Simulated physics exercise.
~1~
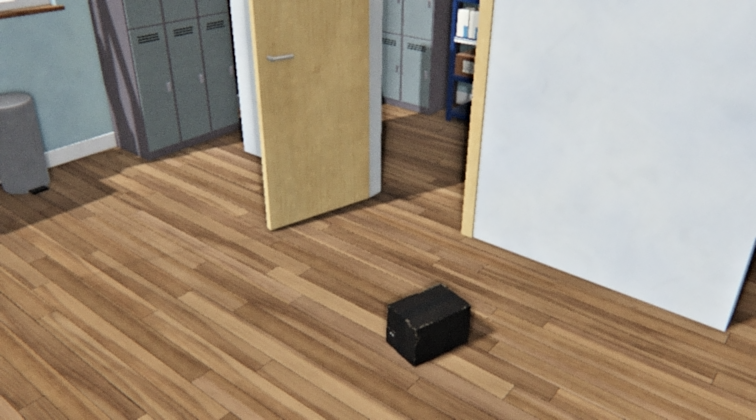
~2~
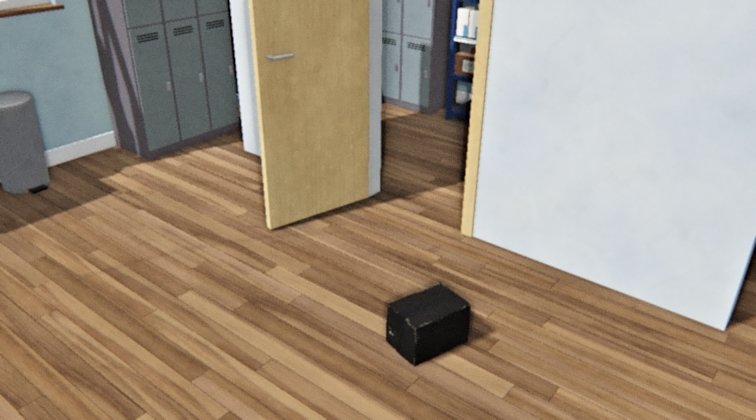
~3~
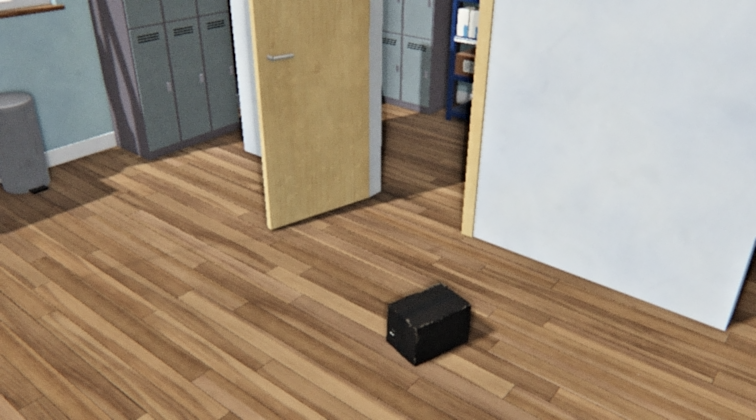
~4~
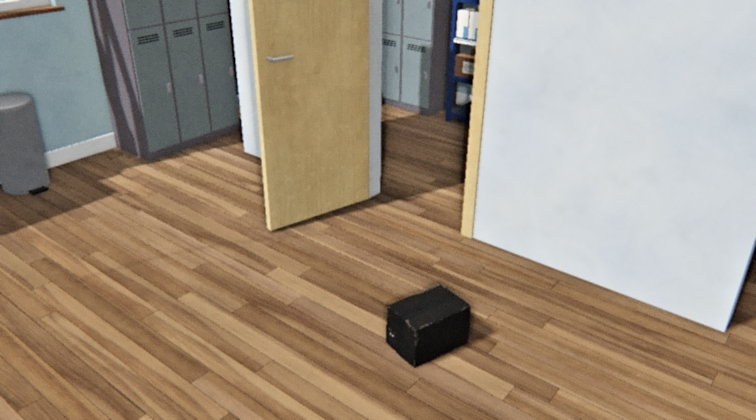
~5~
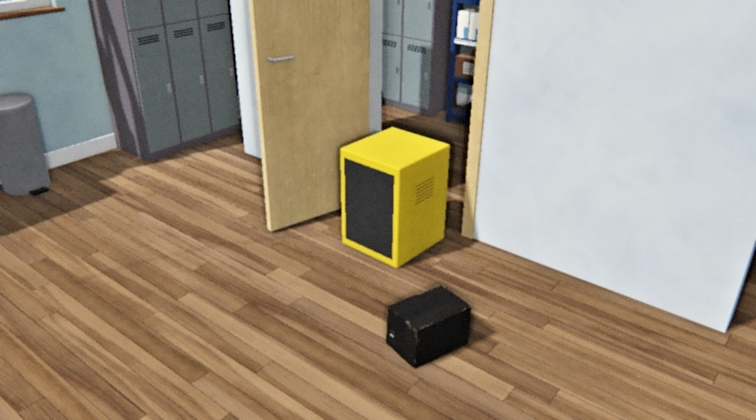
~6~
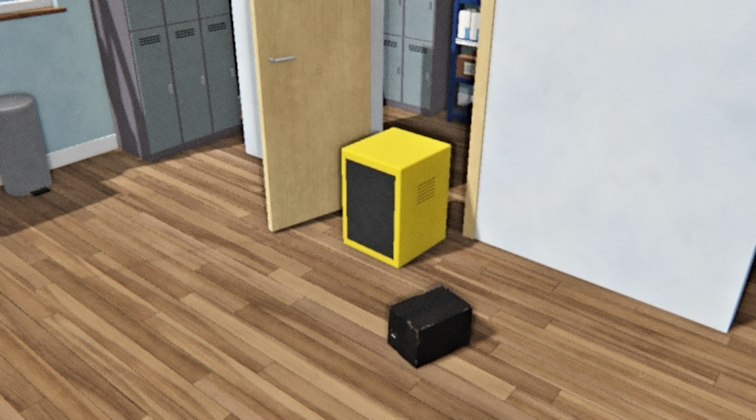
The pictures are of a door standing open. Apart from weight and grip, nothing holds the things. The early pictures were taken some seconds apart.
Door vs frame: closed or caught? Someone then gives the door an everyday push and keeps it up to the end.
Turns out the door can't touch the frame at all.
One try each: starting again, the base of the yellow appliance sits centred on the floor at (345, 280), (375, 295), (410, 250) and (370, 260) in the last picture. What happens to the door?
Door, in order of tries: Obstructed, fully closed, obstructed, obstructed.
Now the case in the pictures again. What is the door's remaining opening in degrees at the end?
The answer is roughly 65°.
Then, 0.60 s later than the last frame, door at 90°.
Then, 0.90 s later than the last frame, door at 77°.
When it is over, door at 67°; both as before. End places, in pixels of the last picture, yellow appliance near (396, 196).
